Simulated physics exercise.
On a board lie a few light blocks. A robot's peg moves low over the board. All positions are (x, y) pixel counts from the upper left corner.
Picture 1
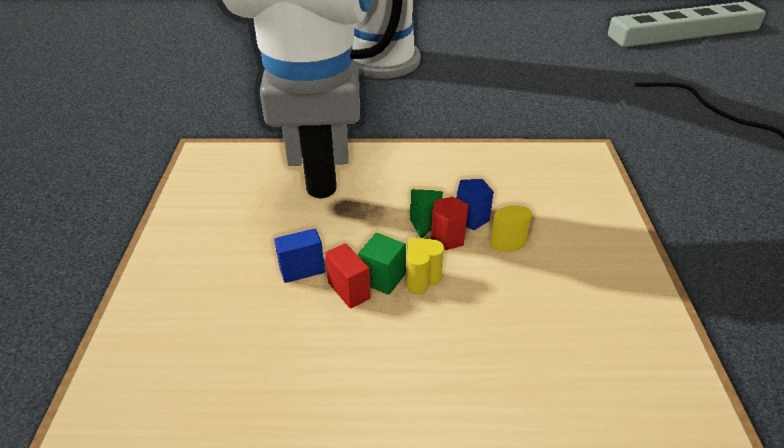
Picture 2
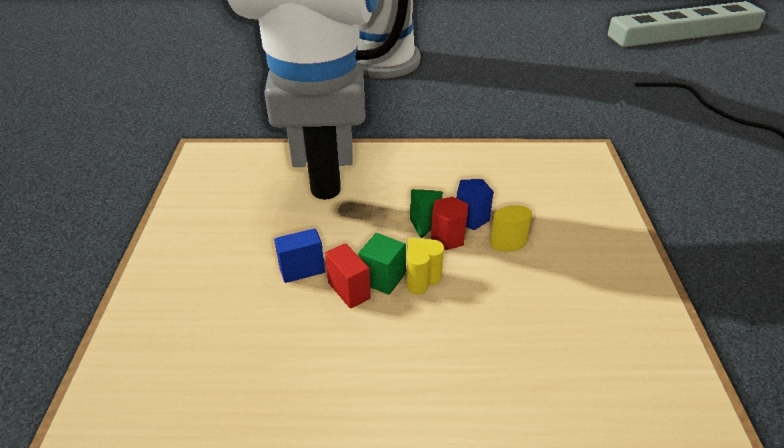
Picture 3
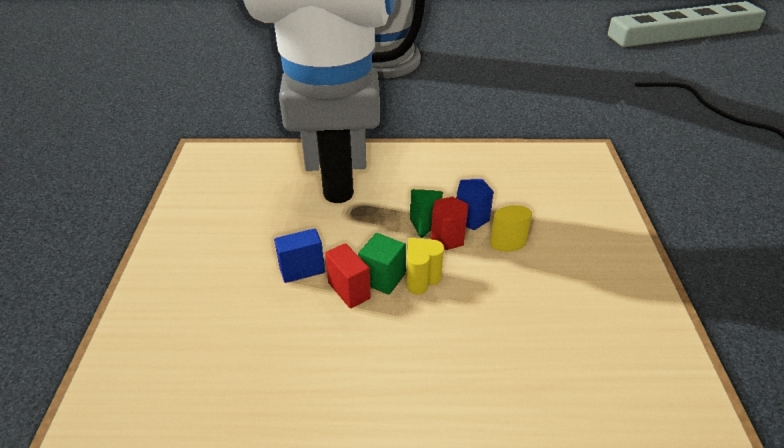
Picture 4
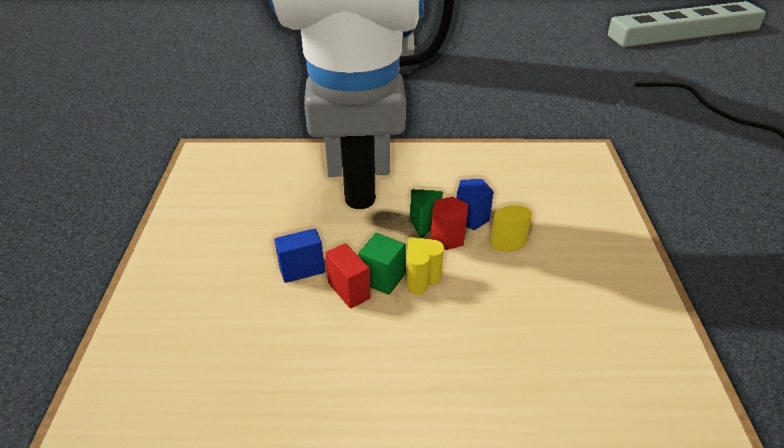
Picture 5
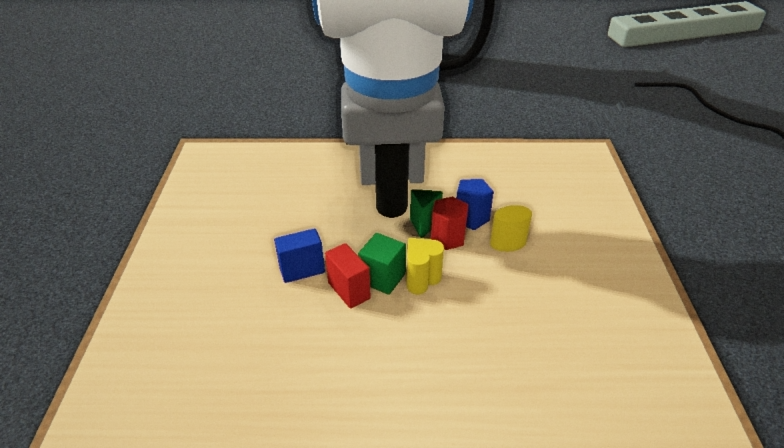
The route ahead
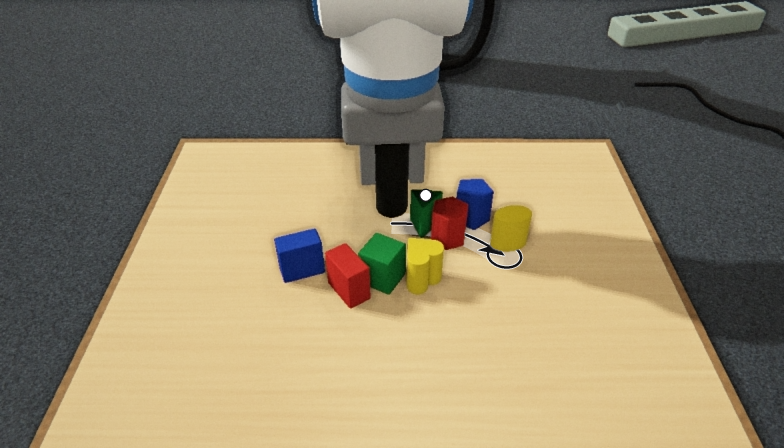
On a wooden board, a robot's black peg moves right toward the still, colourful blocks.
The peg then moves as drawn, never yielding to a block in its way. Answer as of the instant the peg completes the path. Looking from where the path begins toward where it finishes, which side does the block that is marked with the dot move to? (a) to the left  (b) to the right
Letter a.
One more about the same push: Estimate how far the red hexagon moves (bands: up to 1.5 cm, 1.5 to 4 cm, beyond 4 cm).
Shift of over 4 cm.
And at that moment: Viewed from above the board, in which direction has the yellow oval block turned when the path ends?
From above, it looks like the yellow oval block goes counterclockwise.
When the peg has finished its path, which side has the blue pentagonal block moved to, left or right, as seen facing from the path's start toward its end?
Sideways, to the left.
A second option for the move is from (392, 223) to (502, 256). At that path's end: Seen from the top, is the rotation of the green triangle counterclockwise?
That would be a yes.
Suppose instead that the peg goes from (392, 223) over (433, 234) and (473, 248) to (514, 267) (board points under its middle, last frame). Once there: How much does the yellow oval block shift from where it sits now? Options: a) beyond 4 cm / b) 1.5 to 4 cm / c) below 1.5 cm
Answer: B.
Drawn move, from (392, 223) by way of (432, 226) and (470, 237) to (504, 256); the dot is on the green triangle.
What follows on the original path. One third of the way, peg at (434, 212); green triangle at (463, 196), turned 35° clockwise; red hexagon at (463, 215); blue pentagonal block at (482, 185).
Two thirds of the way, peg at (473, 223); green triangle at (500, 201); red hexagon at (484, 231), turned 50° clockwise; blue pentagonal block at (489, 182); yellow oval block at (518, 214).
At the end, peg at (507, 241); green triangle at (514, 202); red hexagon at (498, 247), turned 115° clockwise; blue pentagonal block at (489, 182); yellow oval block at (542, 221), turned 45° anticlockwise.
